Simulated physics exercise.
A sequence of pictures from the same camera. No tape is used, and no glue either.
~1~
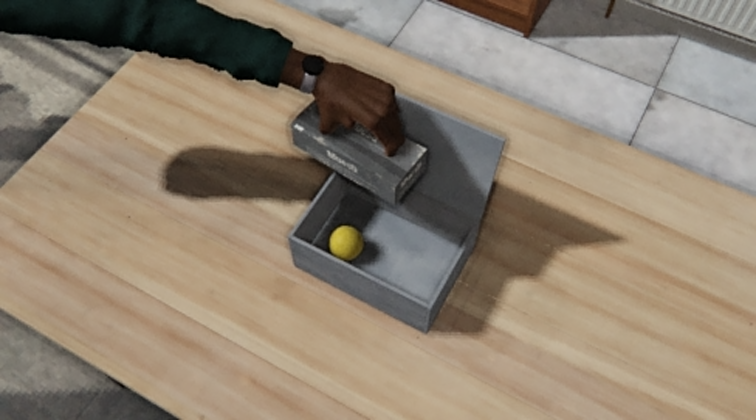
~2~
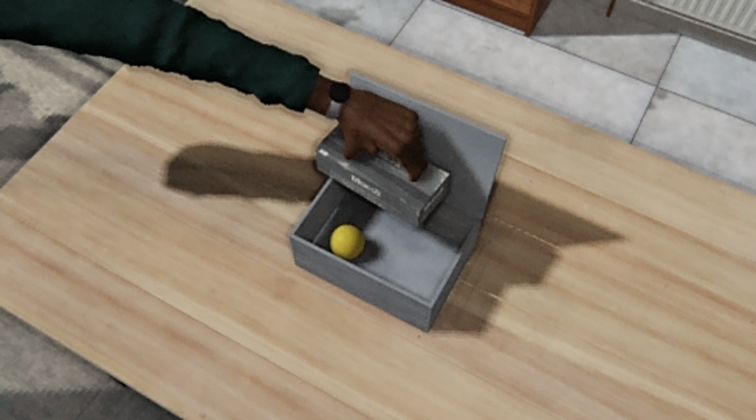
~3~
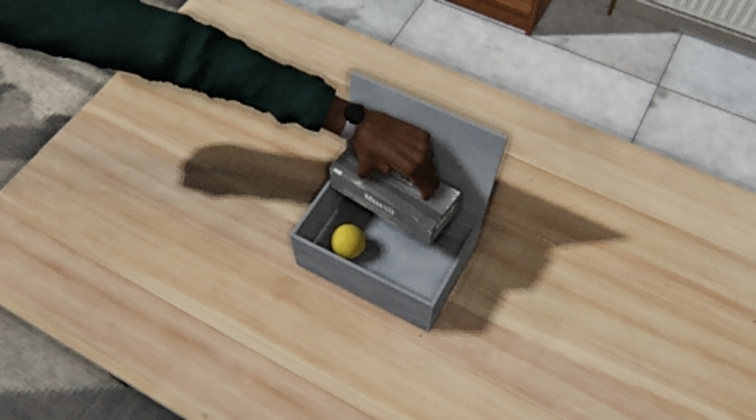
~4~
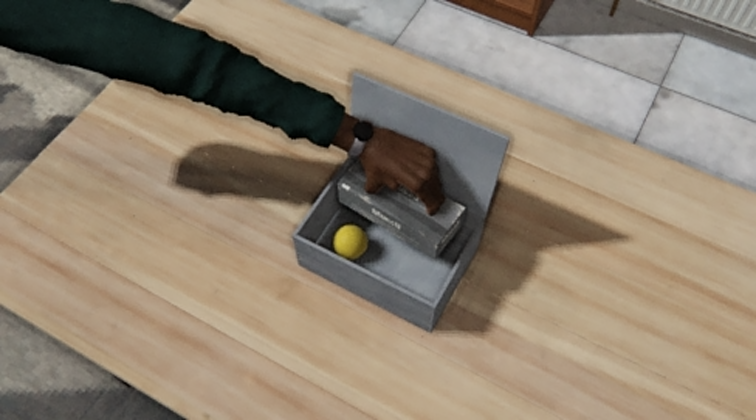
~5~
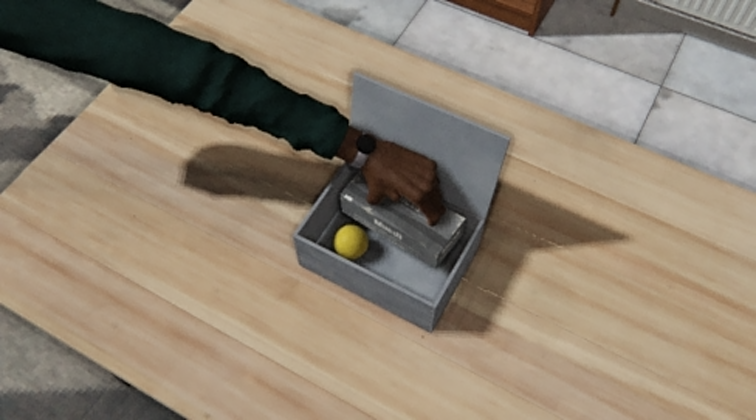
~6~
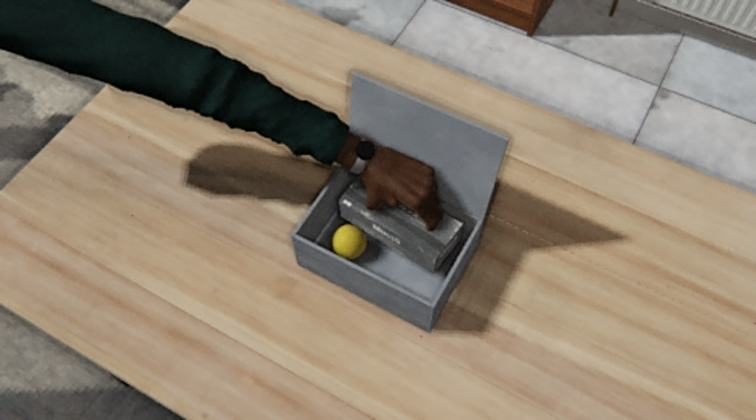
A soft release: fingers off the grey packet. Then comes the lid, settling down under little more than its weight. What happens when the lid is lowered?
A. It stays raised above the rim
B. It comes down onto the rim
It comes down onto the rim.
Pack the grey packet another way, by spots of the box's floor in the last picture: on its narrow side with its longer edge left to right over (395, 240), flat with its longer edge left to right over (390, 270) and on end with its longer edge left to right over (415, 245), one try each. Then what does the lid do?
Try 1: Lid goes down; try 2: Lid stays raised; try 3: Lid stays raised.
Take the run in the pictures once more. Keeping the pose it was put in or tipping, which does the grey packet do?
Observation: The grey packet tilts over.
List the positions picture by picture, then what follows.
Coming down; grey packet (358, 147); yellow lemon (346, 243), in the first frame.
Coming down; grey packet (381, 171); yellow lemon (347, 242), in the second frame.
Coming down; grey packet (394, 189); yellow lemon (348, 242), in the third frame.
Coming down; grey packet (400, 204); yellow lemon (351, 242), in the fourth frame.
Coming down; grey packet (402, 215); yellow lemon (351, 242), in the fifth frame.
In place under the hand; grey packet (400, 220); yellow lemon (349, 242), in the sixth frame.
Then, 1.10 s later than the last frame, lid starting down; grey packet tilted by 46° near (396, 226).
Then, 1.60 s later than the last frame, lid 56° above the rim; grey packet tilted by 46° near (396, 226).
Then, 1.90 s later than the last frame, lid 18° above the rim; grey packet tilted by 46° near (396, 226).
When it is over, lid shut; lying over in the box, grey packet; yellow lemon as before. End places, in pixels of the last picture, grey packet near (396, 226).
